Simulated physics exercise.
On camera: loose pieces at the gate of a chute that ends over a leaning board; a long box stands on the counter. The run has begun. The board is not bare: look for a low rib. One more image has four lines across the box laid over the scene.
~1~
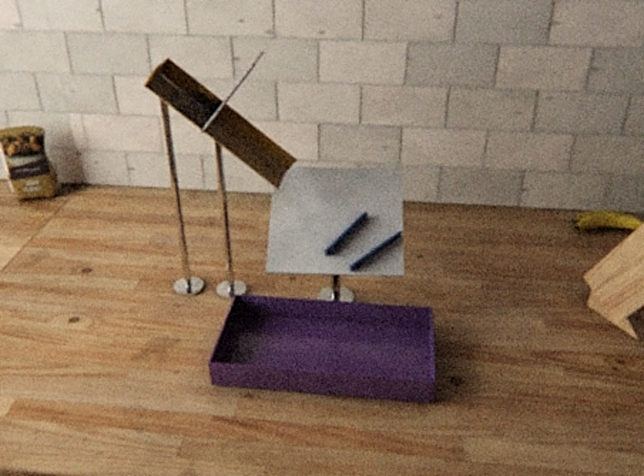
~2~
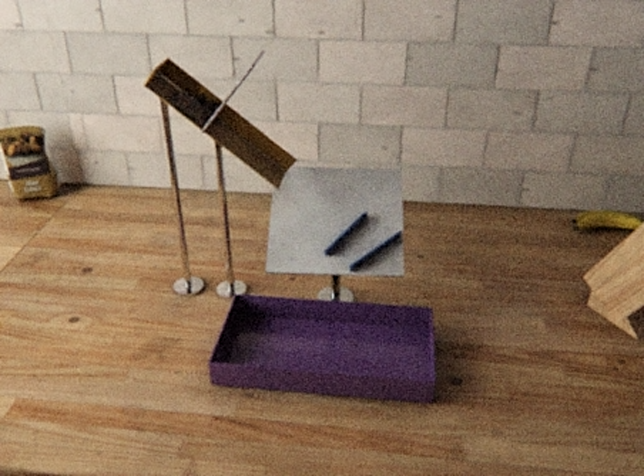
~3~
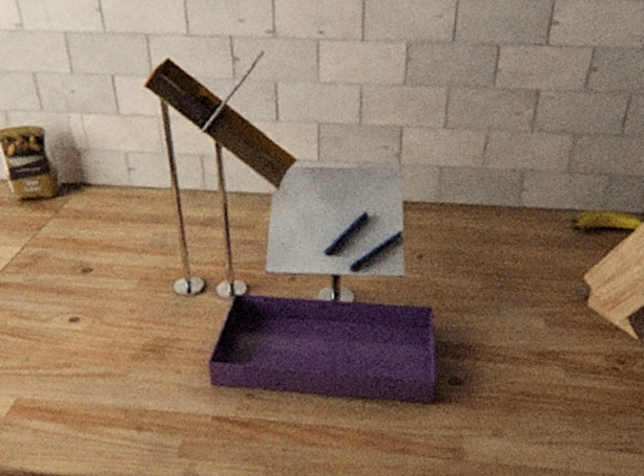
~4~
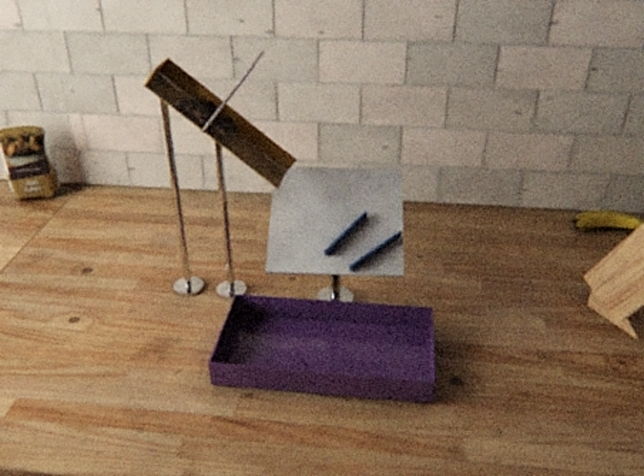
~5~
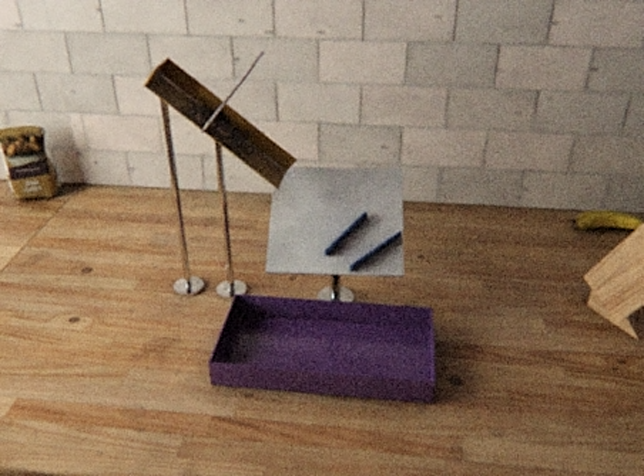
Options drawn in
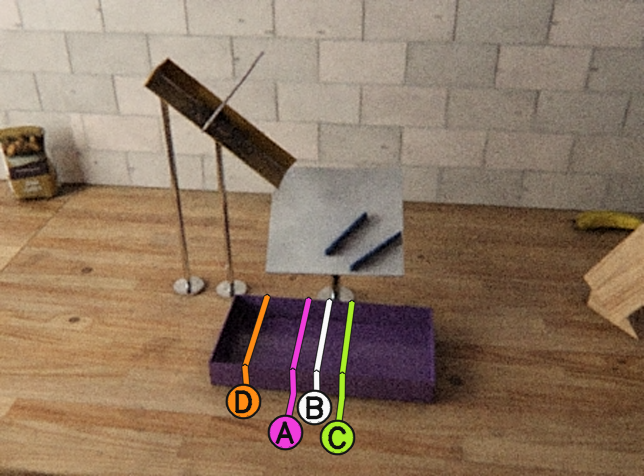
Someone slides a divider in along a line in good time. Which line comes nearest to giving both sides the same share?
Line A.
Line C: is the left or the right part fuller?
The left side.
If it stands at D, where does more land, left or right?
The right side.
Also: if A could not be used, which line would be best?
The answer is B.
On the marked copy, line A crosses the front rim at (292, 369); line B crosses the front rim at (316, 371); line C crosses the front rim at (342, 373); line D crosses the front rim at (245, 366).
If A is chosen, of what is caught, roughly a third on the left of the divider, roughly two thirds on the right.
If B is chosen, of what is caught, the larger part on the left of the divider, roughly a quarter on the right.
If C is chosen, of what is caught, almost all on the left of the divider, about a tenth on the right.
If D is chosen, of what is caught, not one piece on the left of the divider, every piece on the right.
